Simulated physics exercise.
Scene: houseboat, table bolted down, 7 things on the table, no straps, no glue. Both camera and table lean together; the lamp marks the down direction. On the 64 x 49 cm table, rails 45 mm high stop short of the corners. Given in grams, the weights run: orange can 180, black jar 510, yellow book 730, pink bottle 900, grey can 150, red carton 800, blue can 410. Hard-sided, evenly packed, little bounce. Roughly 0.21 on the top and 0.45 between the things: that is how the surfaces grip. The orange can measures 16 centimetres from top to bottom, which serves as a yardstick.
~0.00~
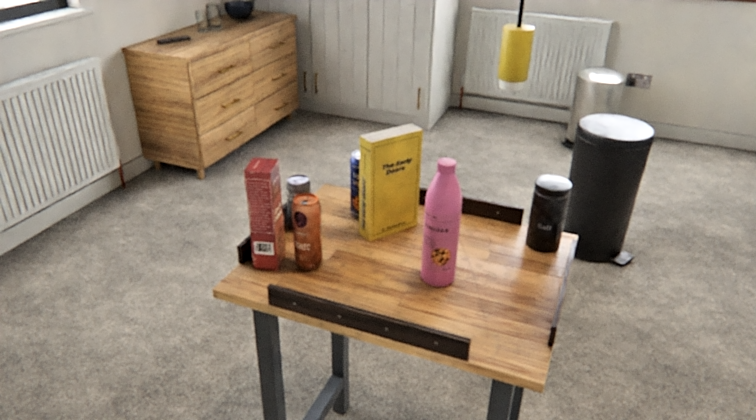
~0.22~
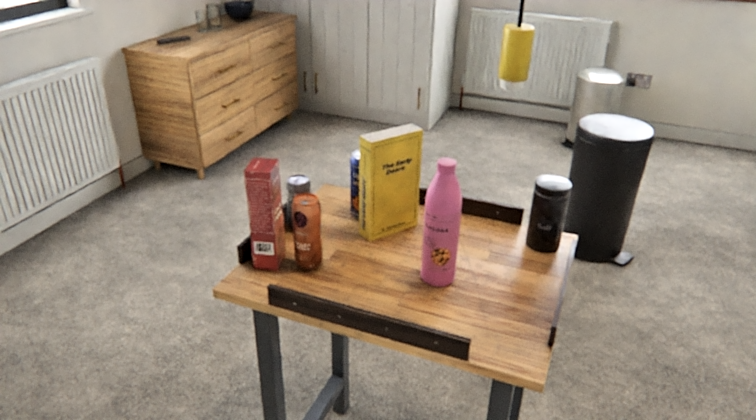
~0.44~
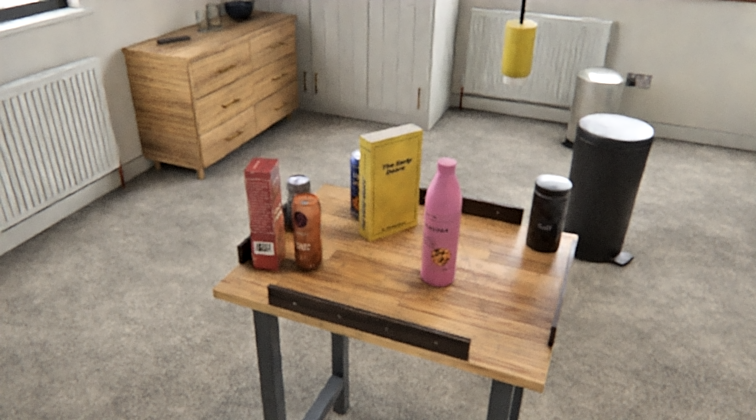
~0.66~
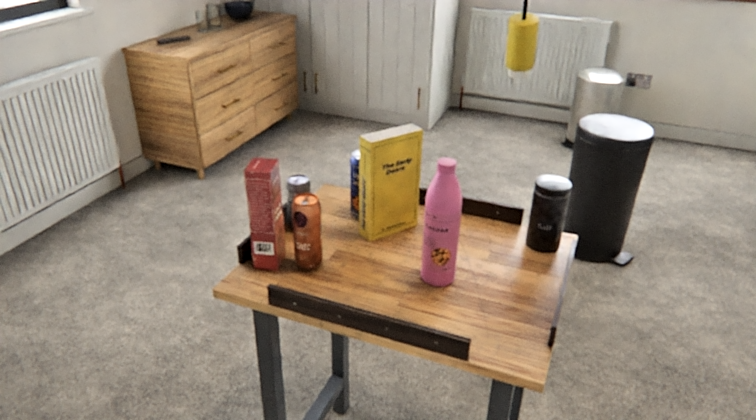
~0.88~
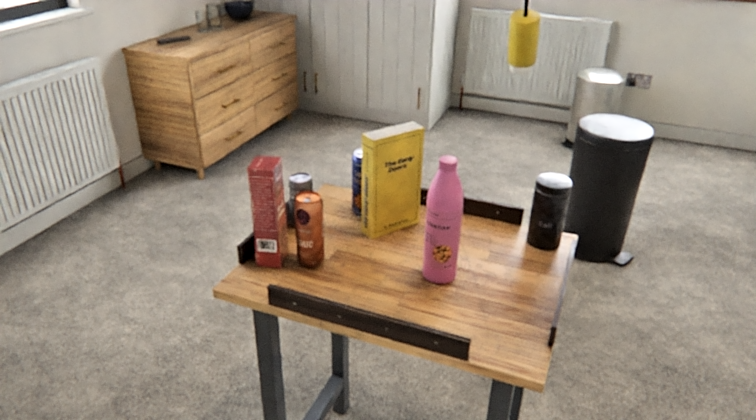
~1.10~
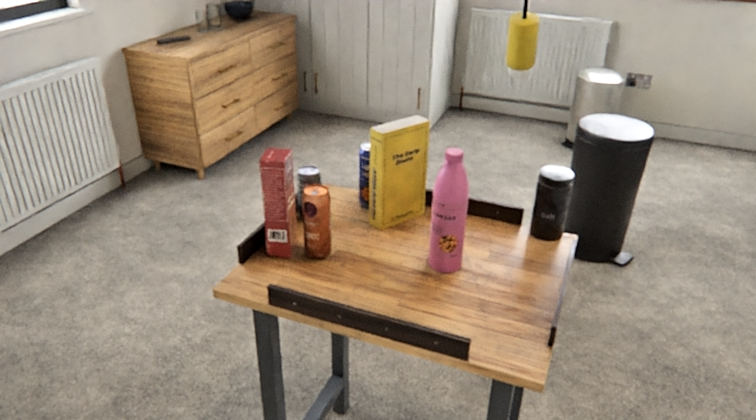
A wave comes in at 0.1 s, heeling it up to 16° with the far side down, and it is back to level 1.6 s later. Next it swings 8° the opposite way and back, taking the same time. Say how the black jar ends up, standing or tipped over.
It comes down.
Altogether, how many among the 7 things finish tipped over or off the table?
It adds up to 1.
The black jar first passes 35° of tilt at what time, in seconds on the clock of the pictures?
It happens near 1.3 s.
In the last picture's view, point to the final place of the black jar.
Around (524, 384).
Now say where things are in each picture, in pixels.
In the first frame, boat level; black jar (548, 214); orange can (308, 233).
In the second frame, boat heeled 1°, far side down; pink bottle (442, 222).
In the third frame, boat heeled 6°, far side down; red carton (266, 215).
In the fourth frame, boat heeled 13°, far side down; orange can (308, 233); yellow book (390, 183).
In the fifth frame, boat heeled 16°, far side down; pink bottle (444, 220).
In the sixth frame, boat heeled 14°, far side down; black jar (551, 204) slid 5 cm; red carton (279, 204) slid 5 cm.
After 1.20 s, boat heeled 11°, far side down; black jar now off the table; red carton slid 8 cm; yellow book slid 7 cm.
After 1.40 s, boat heeled 5°, far side down; red carton slid 12 cm; pink bottle slid 12 cm; grey can slid 12 cm.
After 1.70 s, boat level; red carton slid 13 cm; pink bottle slid 12 cm; grey can slid 12 cm.
At rest (3.8 s), off the table and tipped over, black jar; not toppled but over 5 cm from the start, orange can, yellow book, pink bottle, grey can, red carton and blue can. In the last view, black jar near (524, 384).
